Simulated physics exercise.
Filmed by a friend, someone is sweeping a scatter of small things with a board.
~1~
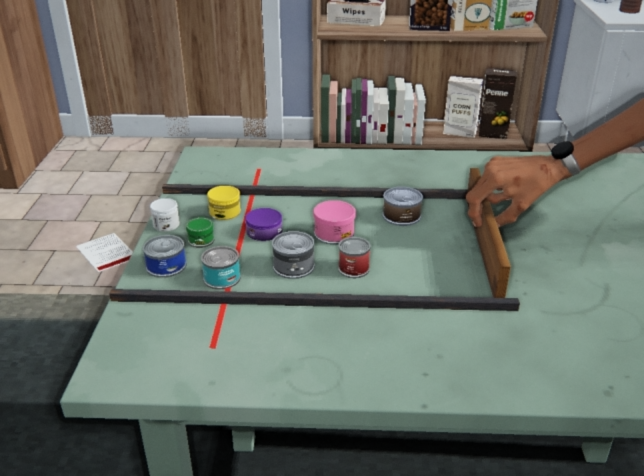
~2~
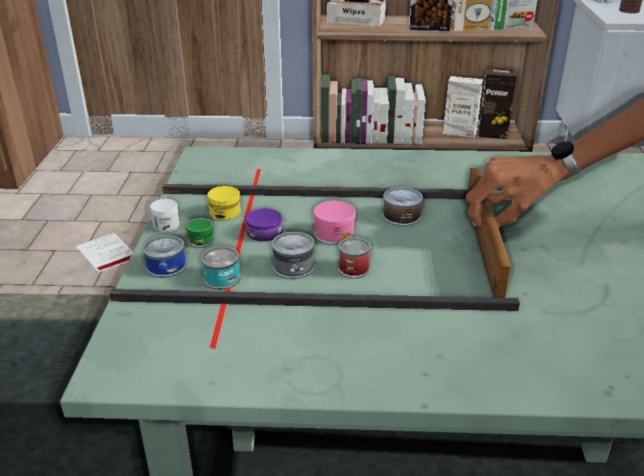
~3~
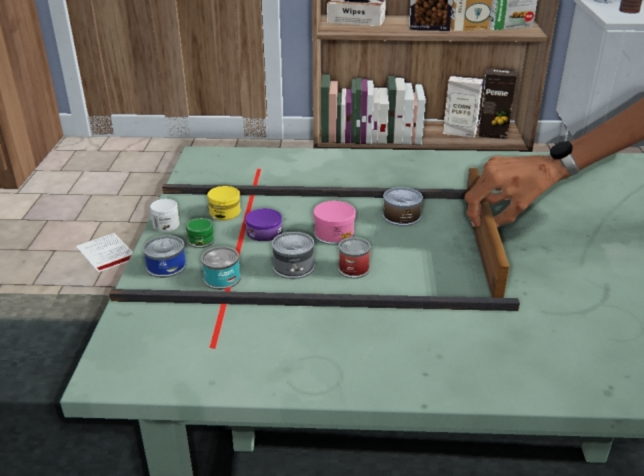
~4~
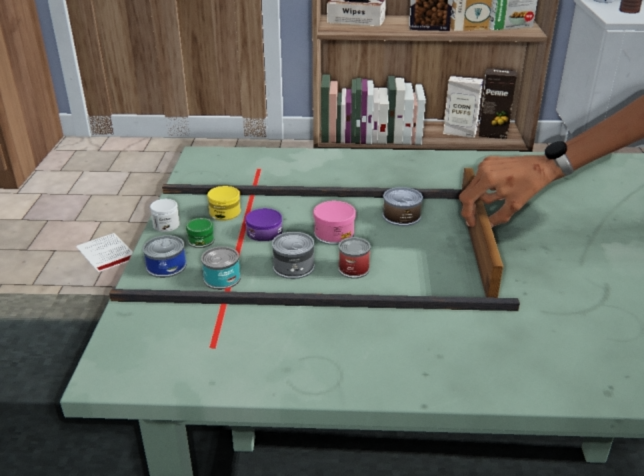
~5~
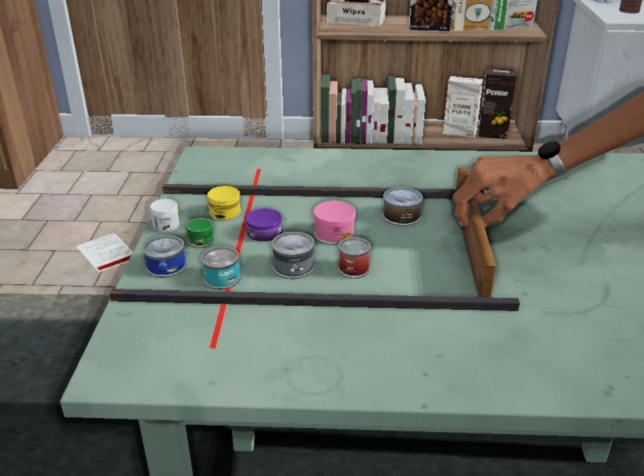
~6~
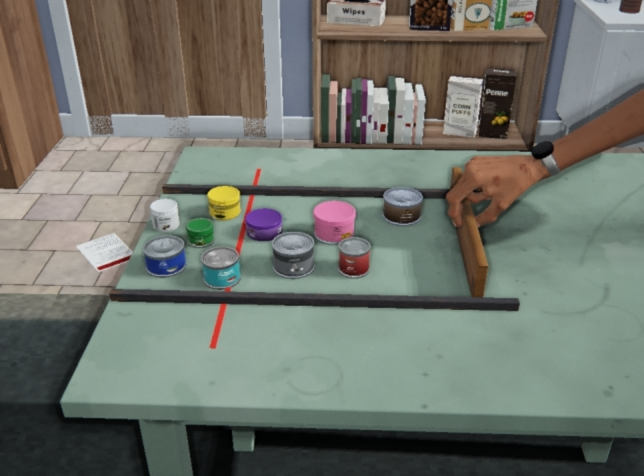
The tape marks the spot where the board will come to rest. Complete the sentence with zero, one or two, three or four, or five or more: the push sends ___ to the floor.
The push sends zero to the floor.
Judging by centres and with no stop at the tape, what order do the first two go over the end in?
Order, earliest first: White tub, green tin.
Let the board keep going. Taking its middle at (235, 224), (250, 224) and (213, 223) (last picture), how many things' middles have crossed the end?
The numbers past the end are 0, 0 and 1.
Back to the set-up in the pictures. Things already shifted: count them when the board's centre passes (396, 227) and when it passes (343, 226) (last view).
At the first spot 1, then 4.
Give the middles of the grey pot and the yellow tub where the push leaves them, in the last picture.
Grey pot at about (188, 245), yellow tub at about (195, 200).
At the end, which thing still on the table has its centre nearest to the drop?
It's the white tub.
Soon after, none off yet; white tub at rest near (165, 215); blue pot at rest near (165, 256); green tin at rest near (200, 233).
At rest, the number that fall off is zero.
